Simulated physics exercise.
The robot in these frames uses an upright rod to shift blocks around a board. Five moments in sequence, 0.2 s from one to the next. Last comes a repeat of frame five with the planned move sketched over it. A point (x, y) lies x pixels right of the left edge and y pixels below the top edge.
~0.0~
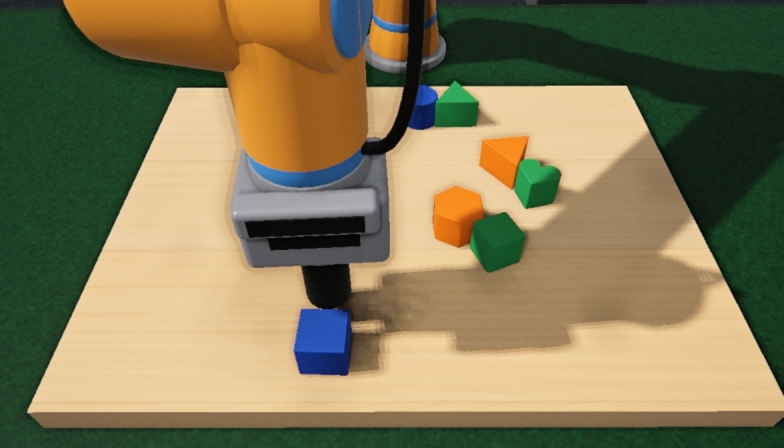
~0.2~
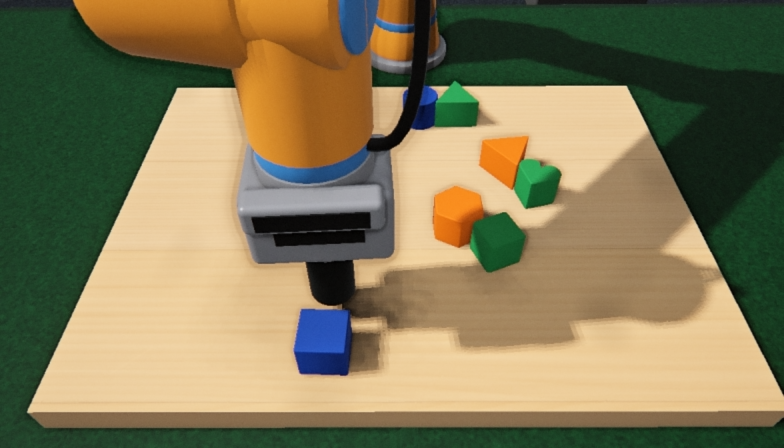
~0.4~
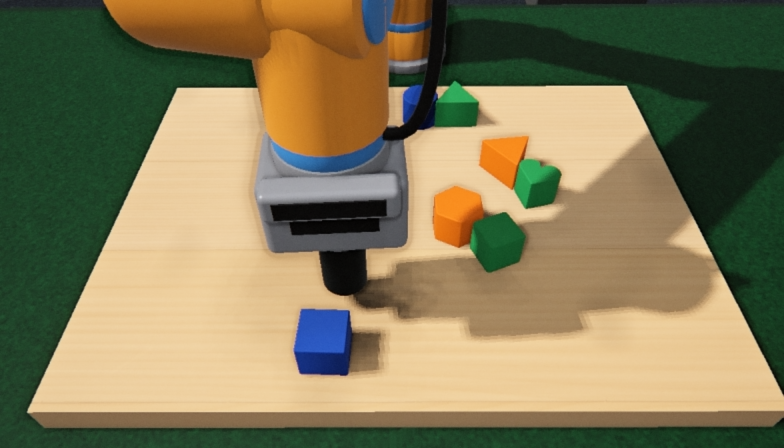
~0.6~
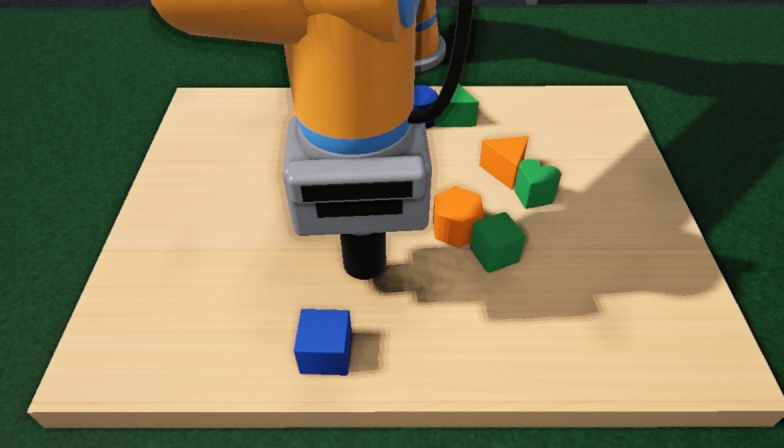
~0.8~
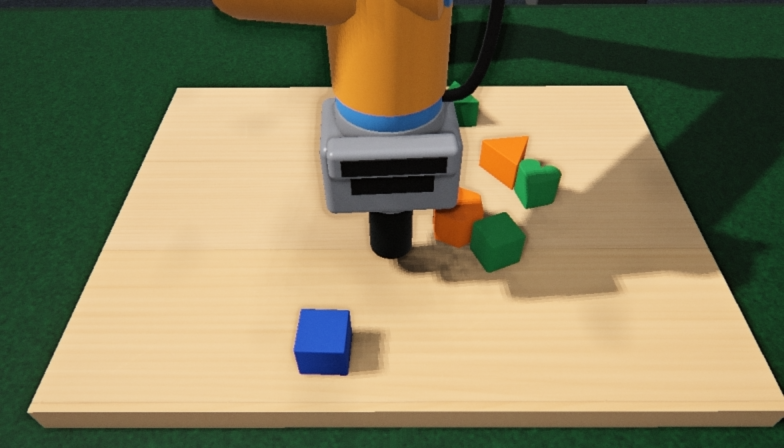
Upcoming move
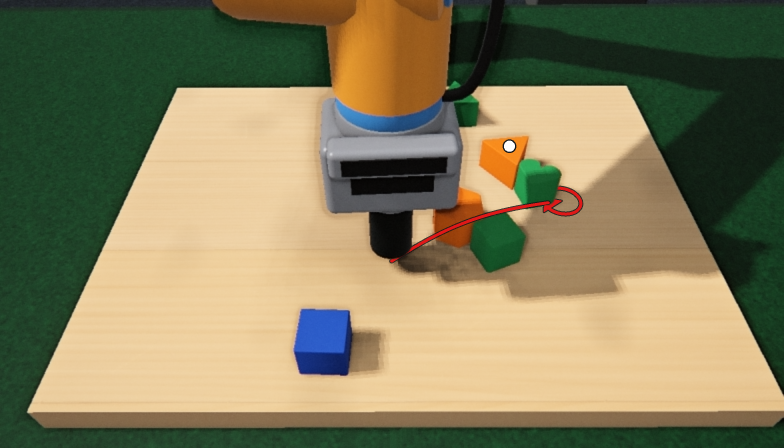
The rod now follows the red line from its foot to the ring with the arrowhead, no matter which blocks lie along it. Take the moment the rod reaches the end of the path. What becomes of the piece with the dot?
That block remains where it is.
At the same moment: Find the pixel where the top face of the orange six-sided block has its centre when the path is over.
Somewhere near (602, 160).
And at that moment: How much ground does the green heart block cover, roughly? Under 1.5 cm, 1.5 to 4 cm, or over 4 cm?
The shift is above 4 cm.
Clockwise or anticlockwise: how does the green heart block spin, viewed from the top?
Spins counterclockwise.
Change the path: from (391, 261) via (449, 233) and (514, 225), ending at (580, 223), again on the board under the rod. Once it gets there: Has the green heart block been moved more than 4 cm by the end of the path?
The answer is yes.
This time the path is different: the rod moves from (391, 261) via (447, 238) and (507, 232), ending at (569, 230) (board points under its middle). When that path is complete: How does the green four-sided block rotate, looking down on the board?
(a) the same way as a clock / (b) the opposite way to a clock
I choose a.
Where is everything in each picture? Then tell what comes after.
Rod's lower end (329, 291); orange six-sided block (459, 203); orange triangular piece (509, 146); green heart block (539, 171), in the first picture.
Rod (333, 288); blocks still, in the second picture.
Rod (345, 279); blocks still, in the third picture.
Rod (365, 263); blocks still, in the fourth picture.
Rod (391, 244); orange six-sided block (459, 203); orange triangular piece (509, 146); green heart block (539, 171), in the fifth picture.
Drawn move, from (391, 261) by way of (473, 220) to (562, 201); the dot is on the orange triangular piece.
What follows on the original path. One third of the way, rod (447, 213); orange six-sided block (488, 191).
Two thirds of the way, rod (506, 193); orange six-sided block (547, 175), turned 15° clockwise; green heart block (571, 159), turned 30° anticlockwise.
At the end, rod (567, 183); orange six-sided block (602, 160); orange triangular piece still; green heart block (610, 139), turned 50° anticlockwise.
